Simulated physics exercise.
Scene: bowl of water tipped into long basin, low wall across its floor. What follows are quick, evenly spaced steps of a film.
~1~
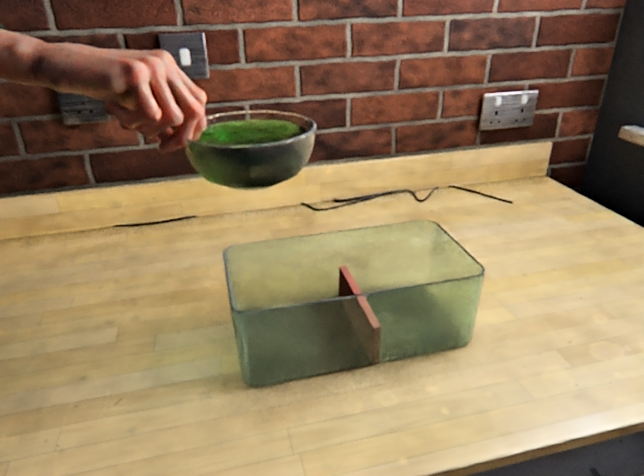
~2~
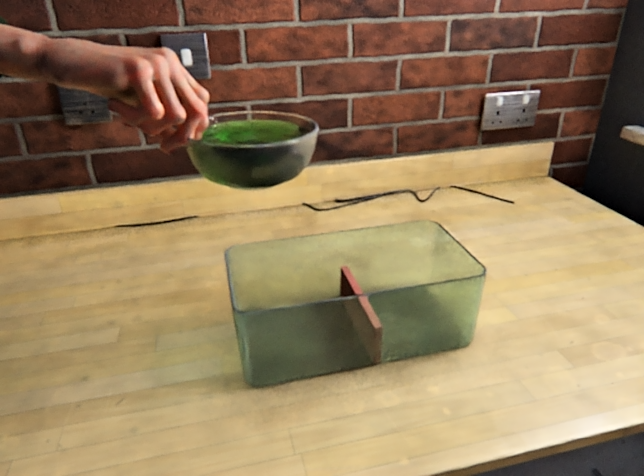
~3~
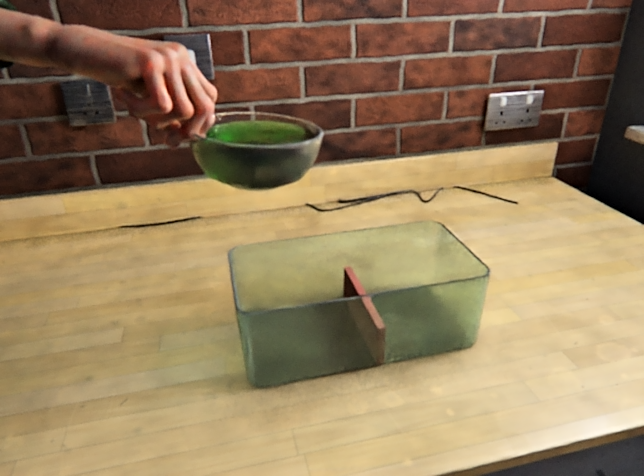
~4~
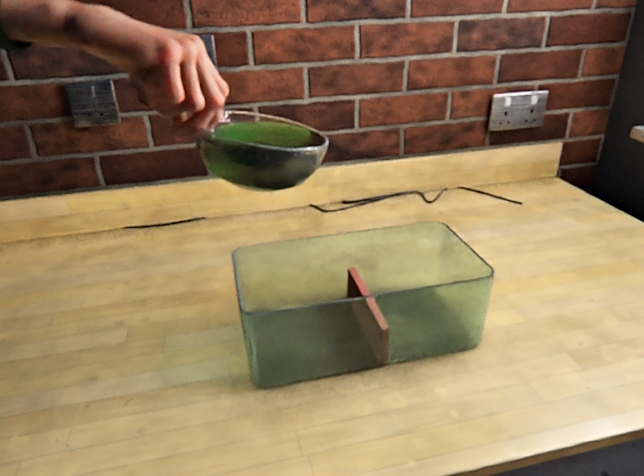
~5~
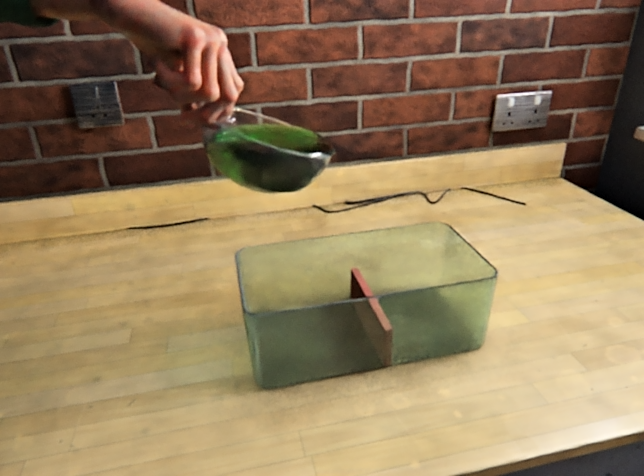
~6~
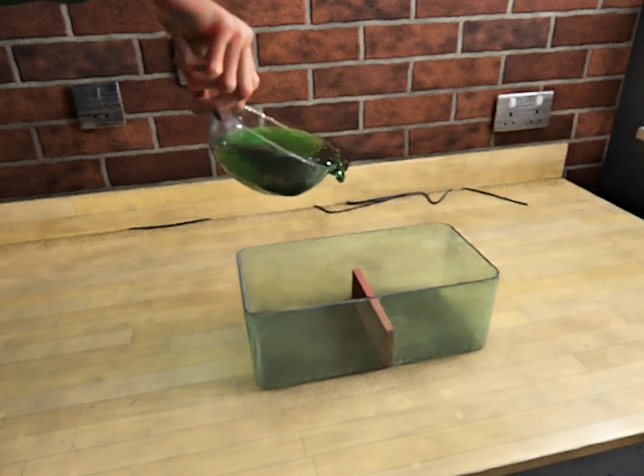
A hand tilts a bowl of green liquid rightward above a clear basin, gradually steepening it.
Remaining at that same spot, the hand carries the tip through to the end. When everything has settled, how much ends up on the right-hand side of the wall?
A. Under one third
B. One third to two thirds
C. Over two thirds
B, one third to two thirds.
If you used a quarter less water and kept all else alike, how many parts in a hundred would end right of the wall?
The share comes to roughly 40 per cent.
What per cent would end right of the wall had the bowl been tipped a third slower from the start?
It comes to some 65 per cent.
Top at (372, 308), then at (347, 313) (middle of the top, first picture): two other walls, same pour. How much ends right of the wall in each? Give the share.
About 35 % and 70 %.
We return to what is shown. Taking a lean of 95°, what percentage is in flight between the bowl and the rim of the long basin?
Estimate: Some 35 per cent.
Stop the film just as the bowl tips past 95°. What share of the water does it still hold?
Remaining share, estimated: 10 %.
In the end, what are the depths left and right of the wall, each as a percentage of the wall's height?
About 20 on the left and about 30 on the right.
A moment on, the bowl is tipped on its side and 8 per cent is still to pour, 12 is left of the wall and 46 right of it.
Next, the bowl is tipped right over and 0 per cent is still to pour, 44 is left of the wall and 54 right of it.
Then the bowl is tipped right over and 0 per cent is still to pour, 44 is left of the wall and 55 right of it.
Later the bowl is tipped right over and 0 per cent is still to pour, 44 is left of the wall and 55 right of it.
Finally, 44 per cent lies left of the wall, 54 right of it and 1 outside.
